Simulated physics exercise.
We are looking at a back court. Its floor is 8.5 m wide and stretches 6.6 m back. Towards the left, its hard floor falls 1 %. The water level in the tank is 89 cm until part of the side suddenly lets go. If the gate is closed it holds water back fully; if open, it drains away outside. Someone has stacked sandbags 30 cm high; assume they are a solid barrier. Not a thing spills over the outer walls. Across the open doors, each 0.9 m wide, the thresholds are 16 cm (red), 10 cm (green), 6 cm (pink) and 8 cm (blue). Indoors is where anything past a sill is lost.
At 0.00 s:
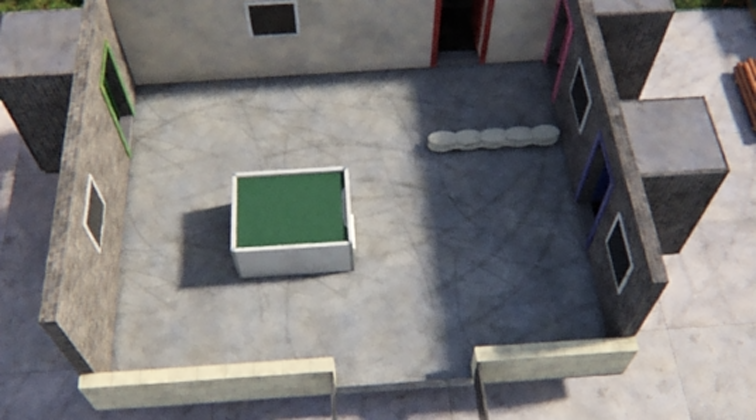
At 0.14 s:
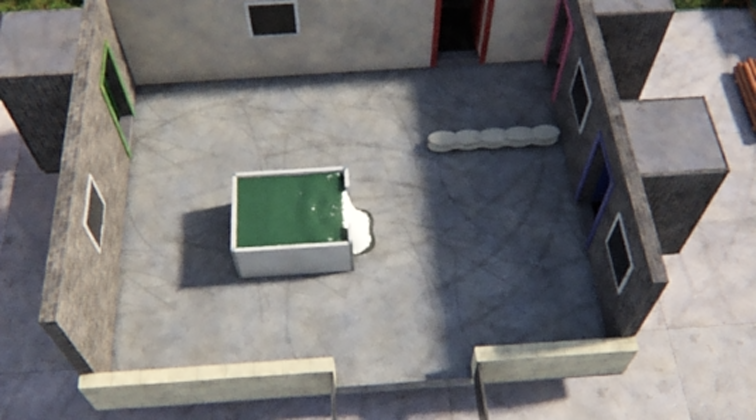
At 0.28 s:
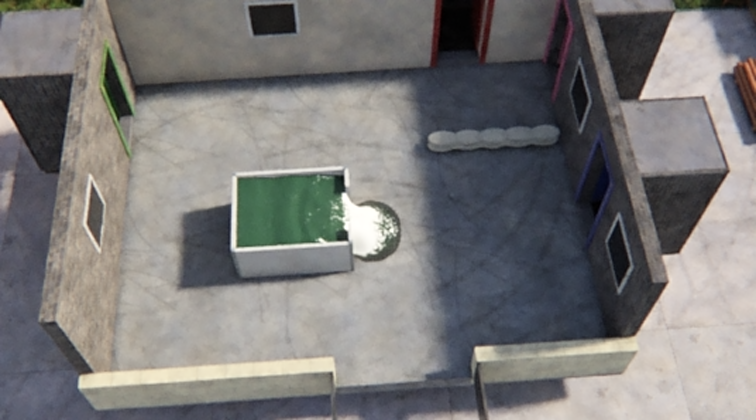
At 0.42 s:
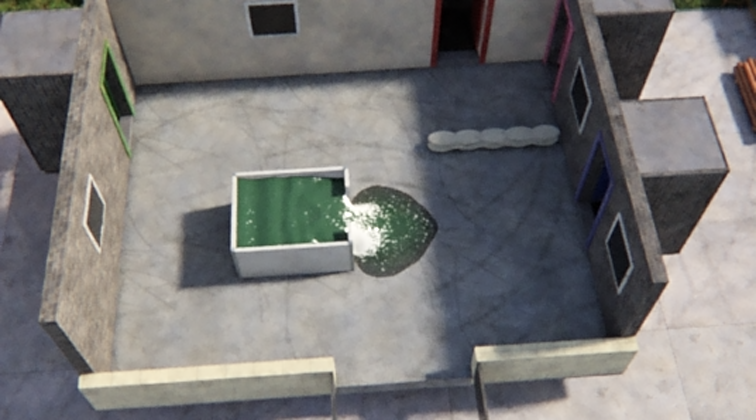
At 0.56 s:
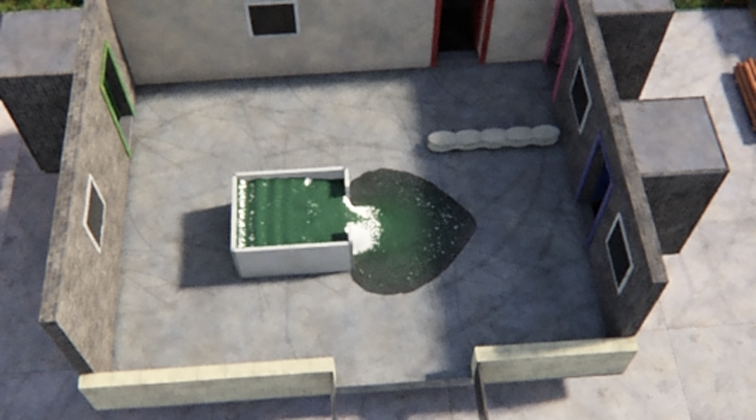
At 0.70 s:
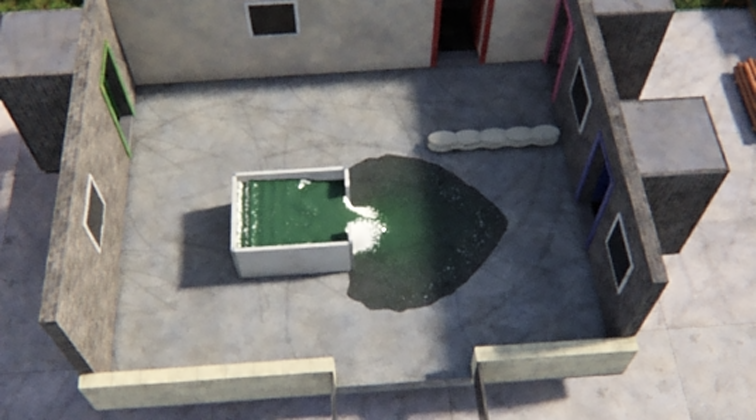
Green water bursting from the right side of a white-walled tank, foaming at the gap and spreading rightward across a grey courtyard floor.
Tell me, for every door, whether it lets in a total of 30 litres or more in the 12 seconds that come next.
For every door: The red door does not; the green door does not; the pink door does not; the blue door does.
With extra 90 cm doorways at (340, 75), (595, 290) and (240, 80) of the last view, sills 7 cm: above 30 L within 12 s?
Per doorway, in order: Insufficient / sufficient / insufficient.
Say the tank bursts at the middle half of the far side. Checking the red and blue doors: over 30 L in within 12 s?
Red: Within the limit; blue: Within the limit.
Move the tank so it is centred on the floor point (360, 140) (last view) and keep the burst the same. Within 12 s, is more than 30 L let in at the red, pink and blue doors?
Red: Within limit; pink: Too much; blue: Within limit.
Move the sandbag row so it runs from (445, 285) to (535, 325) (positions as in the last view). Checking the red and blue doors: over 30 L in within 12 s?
Well, the red one ends up within bounds and the blue one ends up more than allowed.
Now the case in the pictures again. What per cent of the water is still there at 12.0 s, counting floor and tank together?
That would be close to 82 per cent.
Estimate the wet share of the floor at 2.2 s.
Roughly 35 % of the floor.
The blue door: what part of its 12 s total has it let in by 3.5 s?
By that time, around 75 per cent.
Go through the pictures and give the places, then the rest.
In the first frame, the tank at (292, 210) is whole and still, 89 cm deep.
In the second frame, water pours out at (348, 222) and has run 0.5 m, to (371, 243); typically 12 cm deep outside, 89 cm at the tank's back.
In the third frame, water pours out at (348, 223) and has run 0.9 m, to (395, 219); typically 13 cm deep outside, 89 cm at the tank's back.
In the fourth frame, water pours out at (348, 224) and has run 1.5 m, to (432, 231); typically 8 cm deep outside, 88 cm at the tank's back.
In the fifth frame, the front is at (471, 228), 2.3 m from the gap at (348, 224); 4.2 m2 of floor is under water; 78 cm left at the back of the tank.
In the sixth frame, water pours out at (348, 224) and has run 2.9 m, to (502, 220); typically 4 cm deep outside, 74 cm at the tank's back.
After 1.4 s water covers 30 % of the floor and is deepest (44 cm) near (357, 233); red door not reached, green door not reached, pink door not reached, blue door 11 cm at the sill, 3 L in.
After 2.2 s water covers 35 % of the floor and is deepest (40 cm) near (610, 353); red door not reached, green door not reached, pink door not reached, blue door 20 cm at the sill, 55 L in.
After 3.5 s water covers 35 % of the floor and is deepest (25 cm) near (357, 233); red door 4 cm at the sill, 0 L in, green door not reached, pink door 2 cm at the sill, 0 L in, blue door 17 cm at the sill, 134 L in.
After 7.0 s water covers 50 % of the floor and is deepest (13 cm) near (490, 152); red door 2 cm at the sill, 0 L in, green door not reached, pink door 2 cm at the sill, 0 L in, blue door 8 cm at the sill, 177 L in.
After 12.0 s water covers 90 % of the floor and is deepest (10 cm) near (109, 390); red door 1 cm at the sill, 0 L in, green door 4 cm at the sill, 0 L in, pink door 1 cm at the sill, 0 L in, blue door 5 cm at the sill, 180 L in.
